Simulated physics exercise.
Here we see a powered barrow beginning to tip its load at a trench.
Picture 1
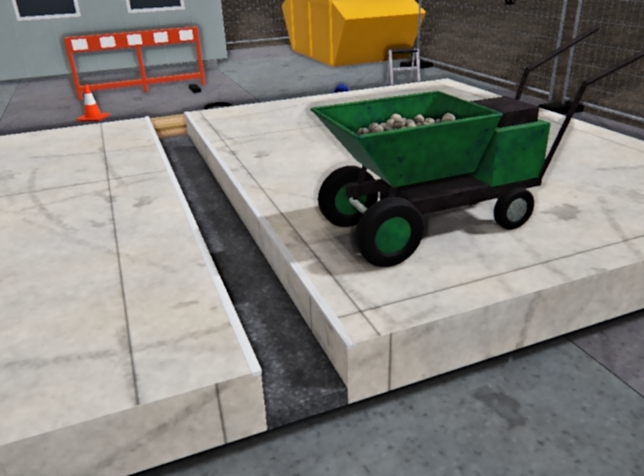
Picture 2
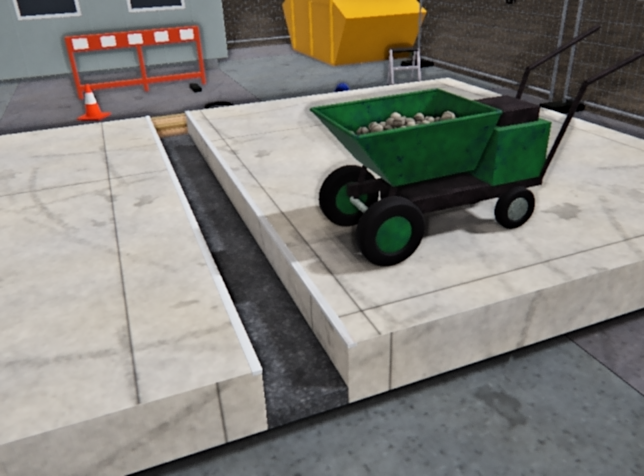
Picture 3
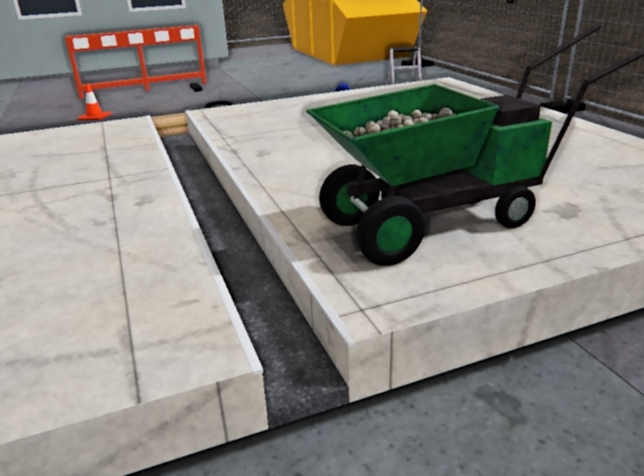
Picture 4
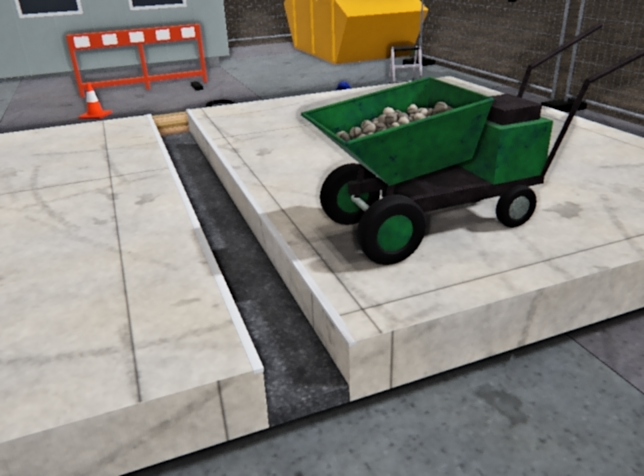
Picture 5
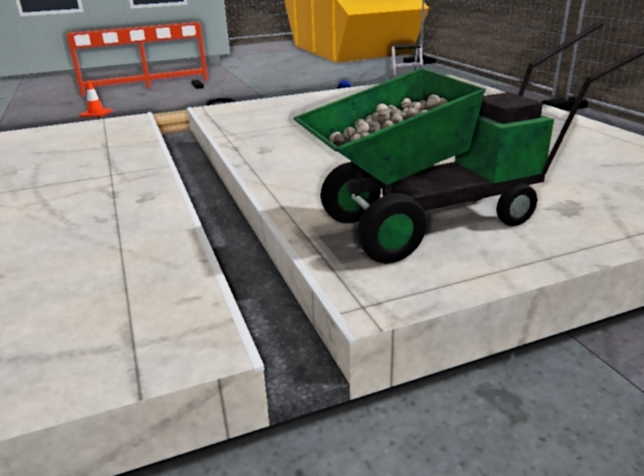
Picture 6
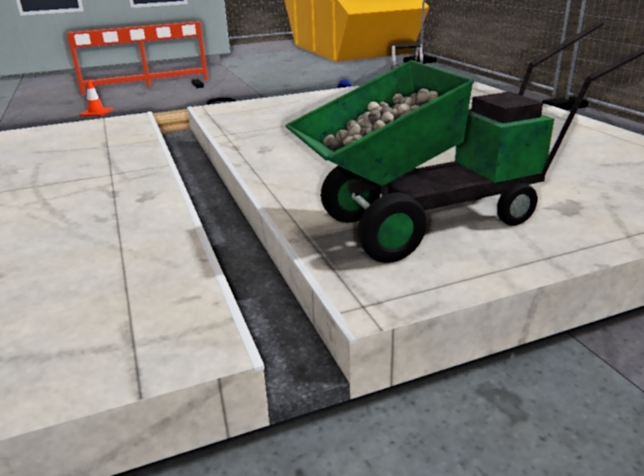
On a paved construction yard, the green skip of a powered barrow loaded with pebbles tilting gradually forward beside a narrow trench.
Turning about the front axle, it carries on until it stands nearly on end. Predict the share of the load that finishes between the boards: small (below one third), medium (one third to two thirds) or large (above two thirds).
The share is large, above two thirds.
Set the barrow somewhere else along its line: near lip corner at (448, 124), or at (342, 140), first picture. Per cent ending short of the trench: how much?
The first position yields around 60 per cent; the second yields around 0 per cent.
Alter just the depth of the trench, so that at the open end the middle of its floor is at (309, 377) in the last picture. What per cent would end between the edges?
Something close to 90 per cent.
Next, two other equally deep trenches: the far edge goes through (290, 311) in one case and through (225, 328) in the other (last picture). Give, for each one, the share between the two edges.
You'd get 10 in a hundred the first time and 100 in a hundred the second.
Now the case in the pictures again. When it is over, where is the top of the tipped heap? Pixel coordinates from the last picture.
At about (233, 265).
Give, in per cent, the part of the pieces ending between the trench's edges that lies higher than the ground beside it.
Roughly 0 percent.
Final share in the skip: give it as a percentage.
Close to 0 percent.
Soon after the last picture, skip tipped steeply; all in the skip.
A little later, skip tipped right over; most in the skip; about a quarter in or heaped over the trench; a stray few falling.
Later still, skip tipped right over; a small part in the skip; most in or heaped over the trench; a stray few beyond it.
At rest, skip tipped right over; nearly all in or heaped over the trench; a stray few beyond it.
